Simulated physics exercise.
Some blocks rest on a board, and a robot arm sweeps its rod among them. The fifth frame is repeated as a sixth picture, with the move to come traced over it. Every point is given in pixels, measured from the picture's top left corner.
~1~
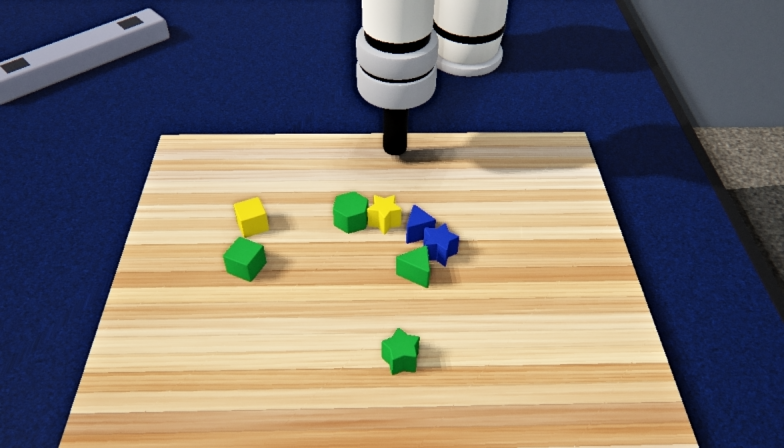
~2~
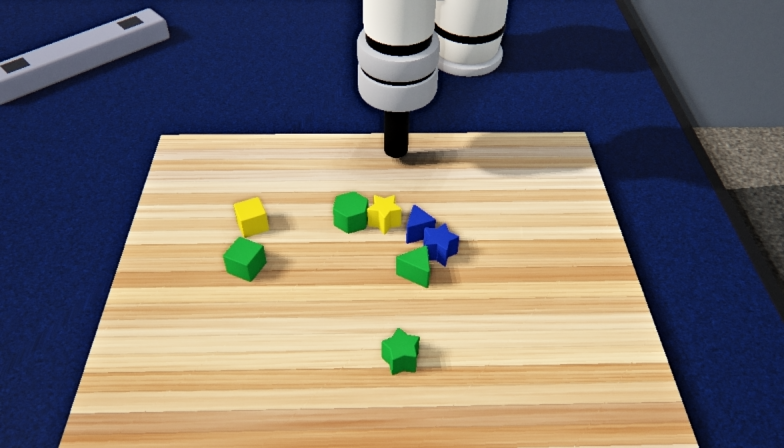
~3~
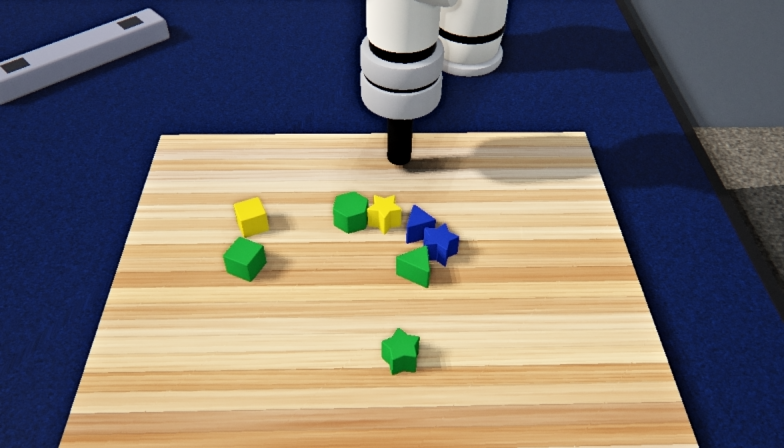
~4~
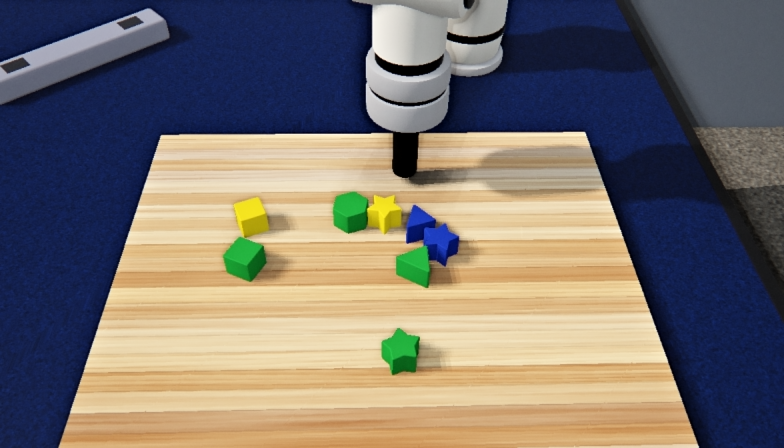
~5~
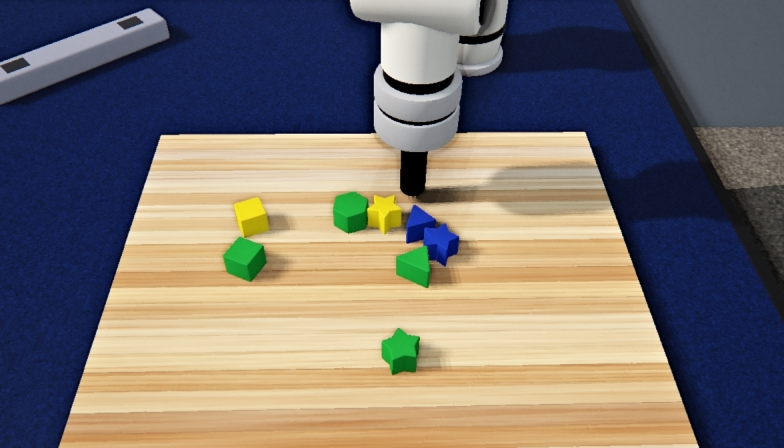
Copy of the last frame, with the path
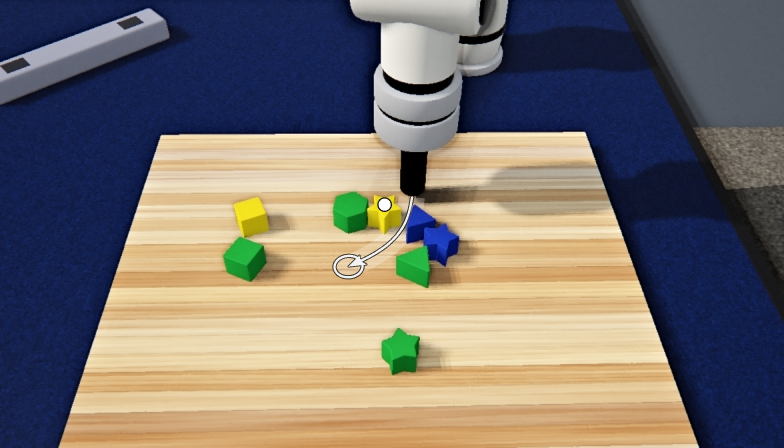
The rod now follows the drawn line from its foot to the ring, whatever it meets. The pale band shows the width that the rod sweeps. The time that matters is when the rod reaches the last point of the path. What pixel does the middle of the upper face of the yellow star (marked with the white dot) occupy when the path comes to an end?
The centre of its top will be at (343, 229).
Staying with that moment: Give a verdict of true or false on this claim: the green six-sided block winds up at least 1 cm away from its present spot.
Verdict: True.
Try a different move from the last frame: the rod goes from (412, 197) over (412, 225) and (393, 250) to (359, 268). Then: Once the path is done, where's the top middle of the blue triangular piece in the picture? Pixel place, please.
At (414, 244).
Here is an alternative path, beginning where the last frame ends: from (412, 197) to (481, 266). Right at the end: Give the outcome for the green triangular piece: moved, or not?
It sits in its place.
Drawn move, from (412, 197) by way of (404, 224) and (383, 248) to (349, 266); the dot is on the yellow star.
What follows on the original path. One third of the way, rod (405, 216); green six-sided block (348, 204); yellow star (380, 209); blue triangular piece (420, 228), turned 15° anticlockwise; blue star (444, 239), turned 20° anticlockwise.
Two thirds of the way, rod (382, 241); green six-sided block (340, 205), turned 45° clockwise; yellow star (359, 223), turned 45° clockwise; blue triangular piece (415, 238), turned 70° anticlockwise; blue star (446, 242), turned 35° anticlockwise.
At the end, rod (348, 258); green six-sided block (337, 204), turned 60° clockwise; yellow star (343, 229), turned 90° clockwise; blue triangular piece (415, 238), turned 70° anticlockwise; blue star (446, 242), turned 35° anticlockwise.
